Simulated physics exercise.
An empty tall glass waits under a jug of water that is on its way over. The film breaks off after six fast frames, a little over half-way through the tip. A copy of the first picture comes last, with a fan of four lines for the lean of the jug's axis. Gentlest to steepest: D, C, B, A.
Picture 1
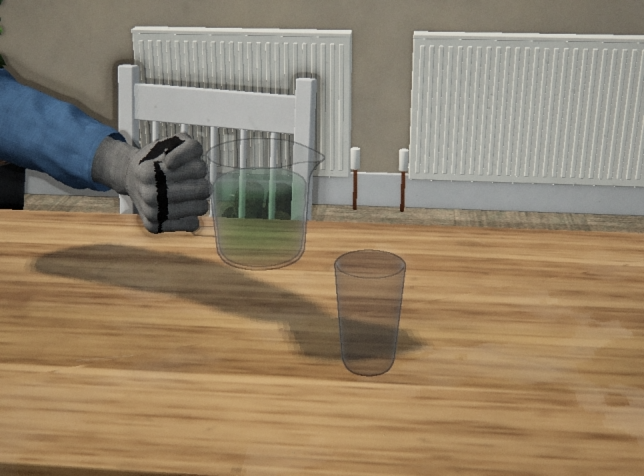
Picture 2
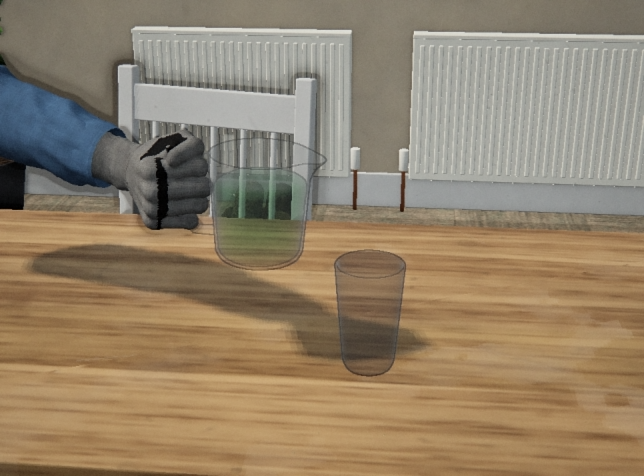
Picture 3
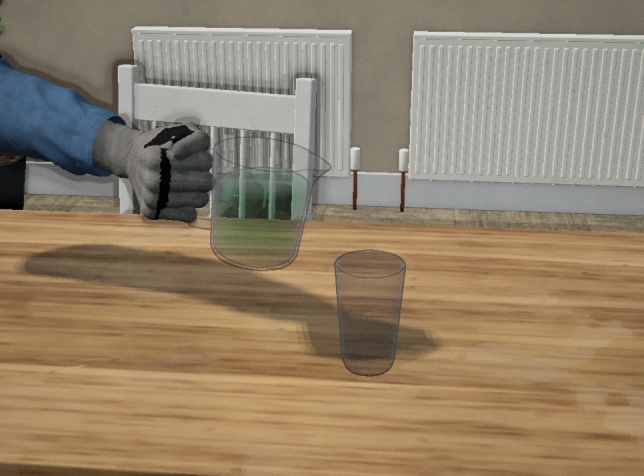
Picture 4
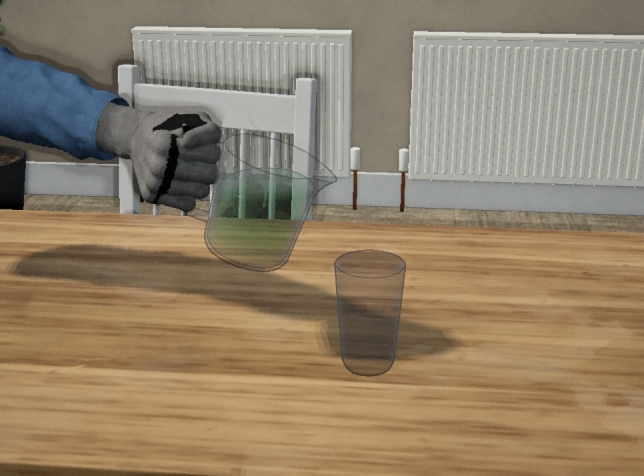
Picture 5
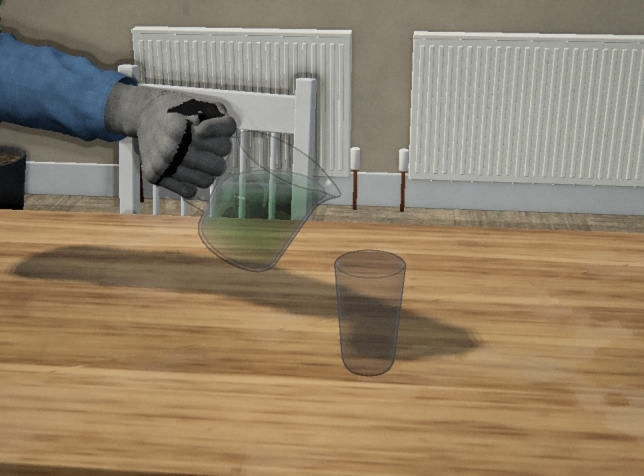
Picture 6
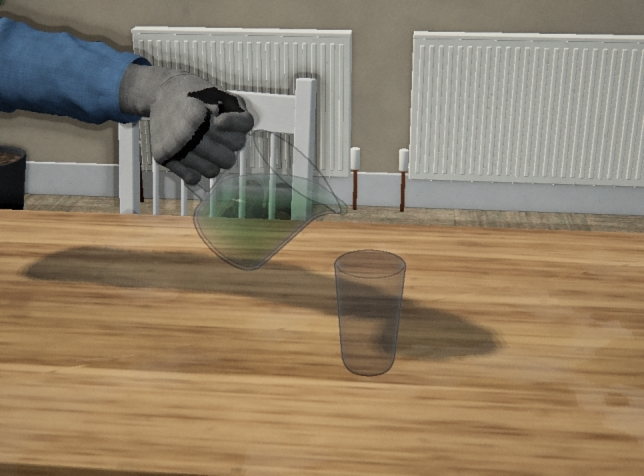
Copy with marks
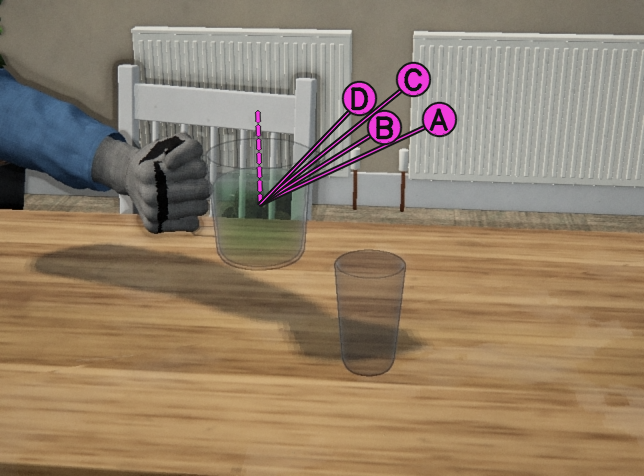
A gray-gloved hand held a clear jug of greenish-looking water upright above a wooden table, then steadily tilted it to the right beside an empty tall glass until water reached over the lip.
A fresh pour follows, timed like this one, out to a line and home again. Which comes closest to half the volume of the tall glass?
B works best here.
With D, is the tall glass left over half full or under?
Under.
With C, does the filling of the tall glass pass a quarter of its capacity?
Yes, it does.
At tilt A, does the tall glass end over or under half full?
Over.
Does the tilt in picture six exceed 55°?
No.
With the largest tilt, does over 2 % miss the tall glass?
No.
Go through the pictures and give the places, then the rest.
The first picture shows upright, lip at (323, 158); rim of the tall glass round (370, 263); nothing has left yet.
The second picture shows tipped about 2°, lip at (325, 160); nothing has left yet.
The third picture shows tipped about 8°, lip at (330, 167); nothing has left yet.
The fourth picture shows tipped about 18°, lip at (335, 179); nothing has left yet.
The fifth picture shows tipped about 29°, lip at (339, 194); nothing has left yet.
The sixth picture shows tipped about 41°, lip at (340, 210); water is over the lip, down to (344, 212).
In magenta, A at (424, 127); B at (369, 136); C at (400, 91); D at (349, 112).
If A is chosen, the tall glass ends with about 70 % of what it can hold.
If B is chosen, the tall glass ends with about 50 % of what it can hold.
If C is chosen, the tall glass ends with about 34 % of what it can hold.
If D is chosen, the tall glass ends with about 20 % of what it can hold.
